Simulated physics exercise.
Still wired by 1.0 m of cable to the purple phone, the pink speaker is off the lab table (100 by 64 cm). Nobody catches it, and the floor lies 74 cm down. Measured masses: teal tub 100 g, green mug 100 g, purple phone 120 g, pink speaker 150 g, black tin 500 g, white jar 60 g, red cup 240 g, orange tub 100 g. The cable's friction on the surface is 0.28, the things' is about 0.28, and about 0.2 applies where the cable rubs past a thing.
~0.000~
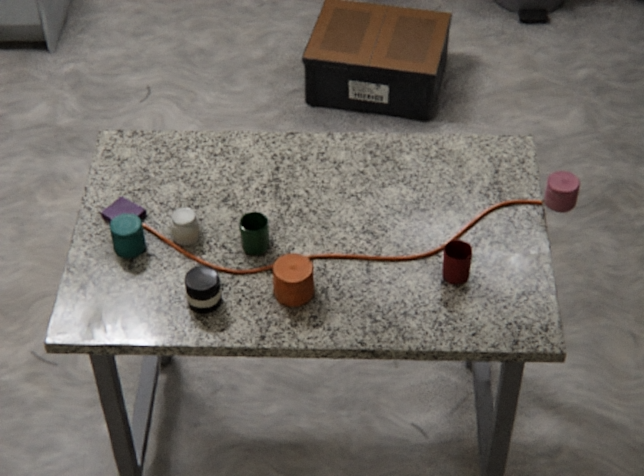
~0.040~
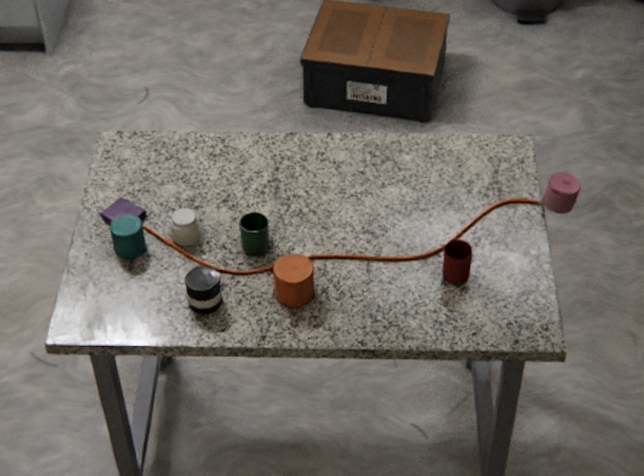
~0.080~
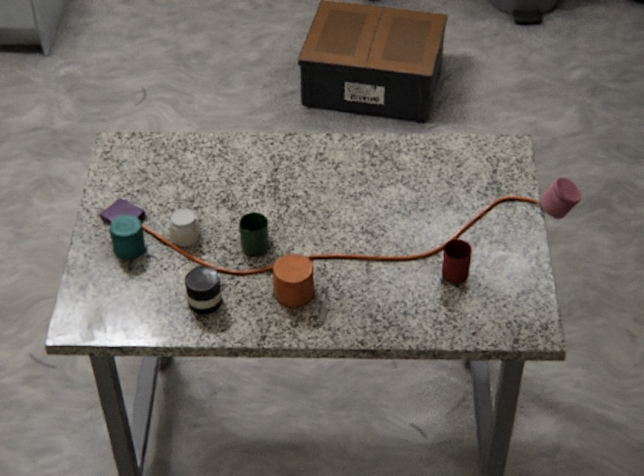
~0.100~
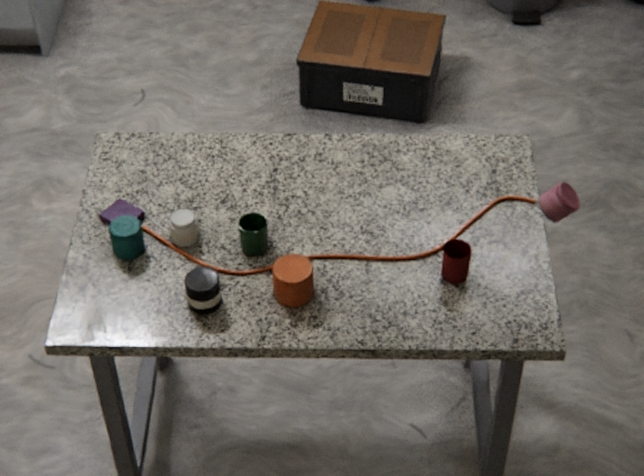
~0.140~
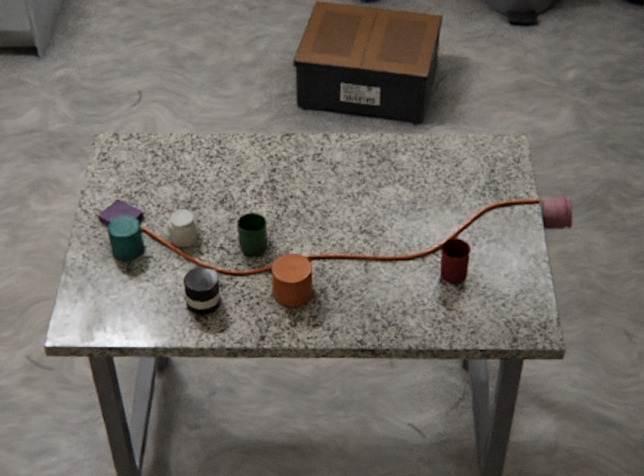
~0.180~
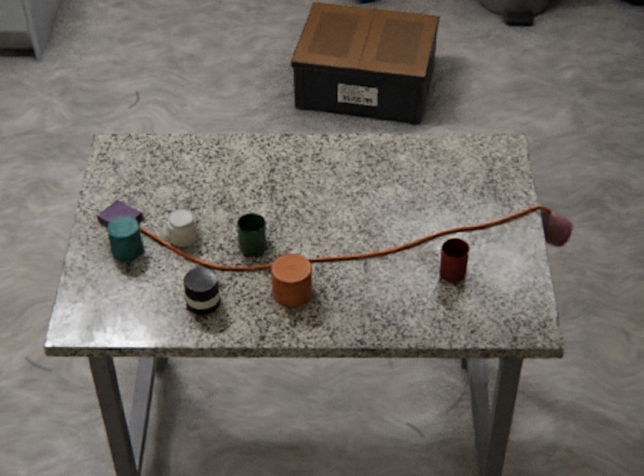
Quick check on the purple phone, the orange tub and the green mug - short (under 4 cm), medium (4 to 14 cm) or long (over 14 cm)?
In order: The purple phone will make a big move; the orange tub will make a small move; the green mug will make a medium move.
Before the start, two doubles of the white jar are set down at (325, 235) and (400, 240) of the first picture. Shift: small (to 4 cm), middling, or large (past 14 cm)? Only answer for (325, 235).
At that spot the shift is slight.
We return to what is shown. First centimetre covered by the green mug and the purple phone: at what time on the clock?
Approx. times - green mug: 0.26 s, purple phone: 0.24 s.
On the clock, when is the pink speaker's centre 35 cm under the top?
At about 0.55 s.
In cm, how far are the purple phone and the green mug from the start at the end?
Purple phone 70 cm, green mug 10 cm.
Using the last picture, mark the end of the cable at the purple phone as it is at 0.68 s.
You'll find it near pixel (283, 238).
By 0.4 s, the cable's tail end at (195, 239); purple phone 14 cm off its start, green mug 6 cm off its start, pink speaker over the edge.
By 0.7 s, the cable's tail end at (283, 238); purple phone 33 cm off its start, green mug 9 cm off its start, pink speaker over the edge.
By 0.9 s, the cable's tail end at (394, 261); purple phone 56 cm off its start at (377, 249), green mug 11 cm off its start at (288, 197), pink speaker over the edge.
By 1.2 s, the cable's tail end at (467, 253); purple phone 70 cm off its start, green mug 11 cm off its start, pink speaker over the edge.
By 2.4 s, the cable's tail end at (475, 250); purple phone 72 cm off its start at (459, 238), green mug 11 cm off its start at (289, 197), orange tub 0 cm off its start at (291, 268), pink speaker over the edge.
